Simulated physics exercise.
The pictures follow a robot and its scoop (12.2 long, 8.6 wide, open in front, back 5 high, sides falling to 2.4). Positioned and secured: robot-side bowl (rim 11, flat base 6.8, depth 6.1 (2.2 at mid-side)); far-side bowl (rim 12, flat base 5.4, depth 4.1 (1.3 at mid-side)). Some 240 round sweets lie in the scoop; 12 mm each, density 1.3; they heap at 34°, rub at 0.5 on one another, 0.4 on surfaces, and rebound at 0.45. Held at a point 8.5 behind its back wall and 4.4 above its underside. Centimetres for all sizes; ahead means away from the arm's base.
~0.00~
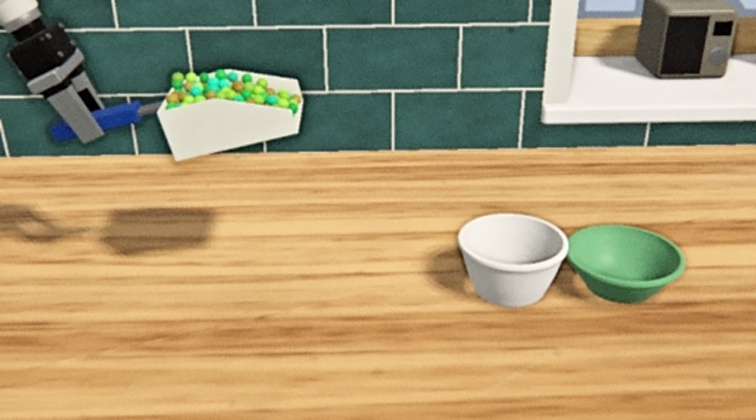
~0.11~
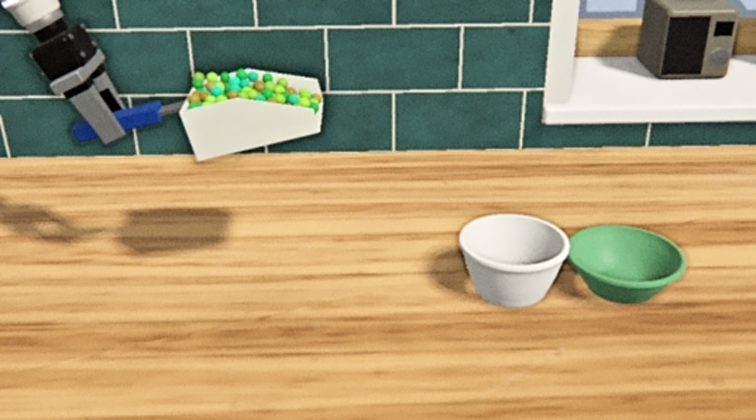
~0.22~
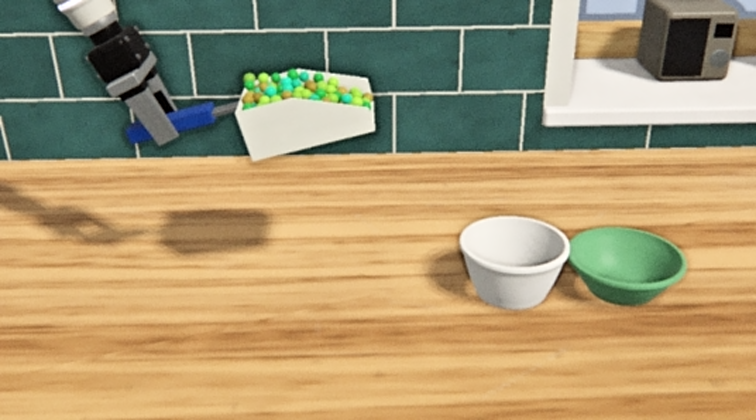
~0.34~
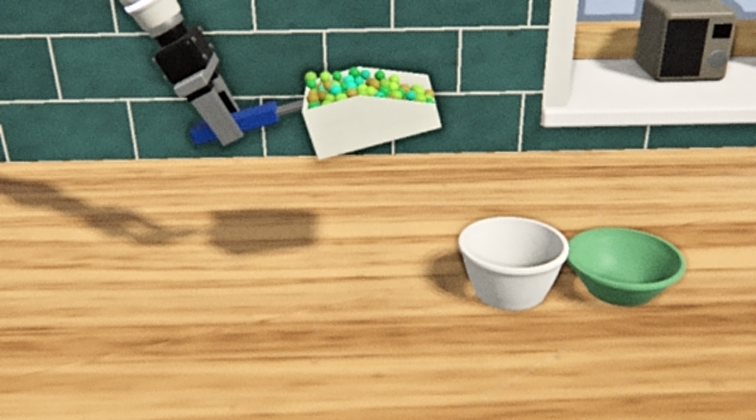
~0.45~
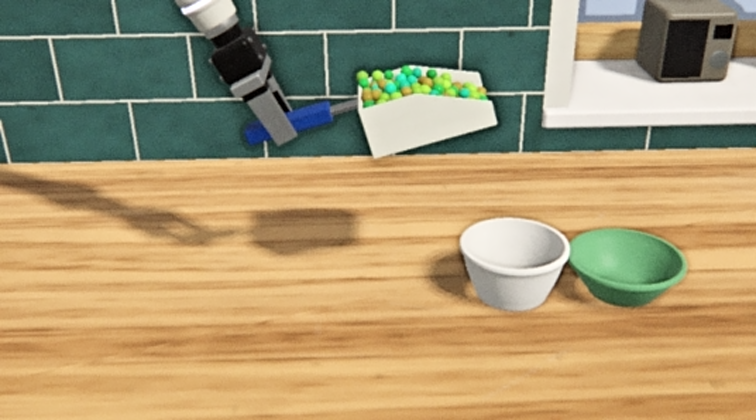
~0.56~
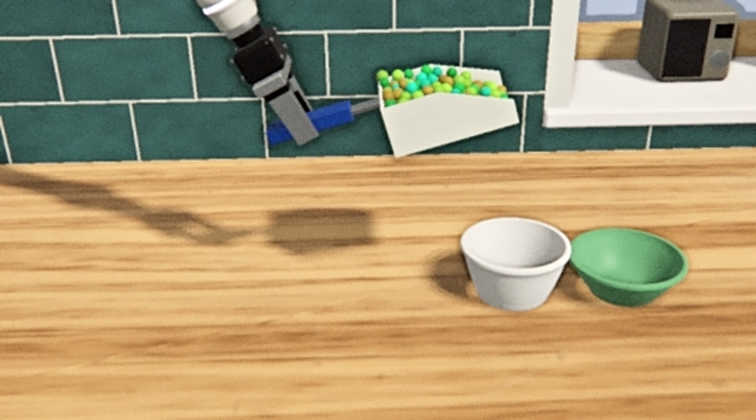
A white scoop heaped with small round sweets in greens, teal and brown hangs above a light wooden counter, seen from a fixed, slightly raised view facing a dark green tiled wall. A white bowl and a green bowl stand side by side on the right, below a windowsill holding a brown box-shaped appliance. Gripping the blue handle, a black, grey and white robot arm carries the scoop steadily rightward, tilting it slightly further back, while shadows slide along the counter.
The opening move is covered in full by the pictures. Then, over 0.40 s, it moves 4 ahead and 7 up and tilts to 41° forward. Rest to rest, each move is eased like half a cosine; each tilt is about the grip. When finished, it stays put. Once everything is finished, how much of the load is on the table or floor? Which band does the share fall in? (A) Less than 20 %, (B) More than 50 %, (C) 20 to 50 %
Less than 20 %.
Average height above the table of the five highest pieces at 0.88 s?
Somewhere around 22 cm above the tabletop.
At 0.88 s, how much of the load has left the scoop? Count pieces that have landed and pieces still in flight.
My estimate is roughly 10 % gone.
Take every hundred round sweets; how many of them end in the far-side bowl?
Roughly 0 percent.
After 0.72 s, tilted 4° forward, highest piece 24 above the table; 242 on the scoop.
After 0.88 s, tilted 36° forward, highest piece 22 above the table; 212 on the scoop, 18 in the robot-side bowl, 12 in flight or on a rim.
After 1.16 s, tilted 41° forward, highest piece 13 above the table; 227 in the robot-side bowl, 11 on the scoop, 3 on the table or floor, 1 in flight or on a rim.
After 2.21 s, tilted 41° forward, highest piece 7 above the table; 236 in the robot-side bowl, 5 on the table or floor, 1 in the far-side bowl.
At rest, 236 in the robot-side bowl, 5 on the table or floor, 1 in the far-side bowl. That is 2 % on the table or floor.
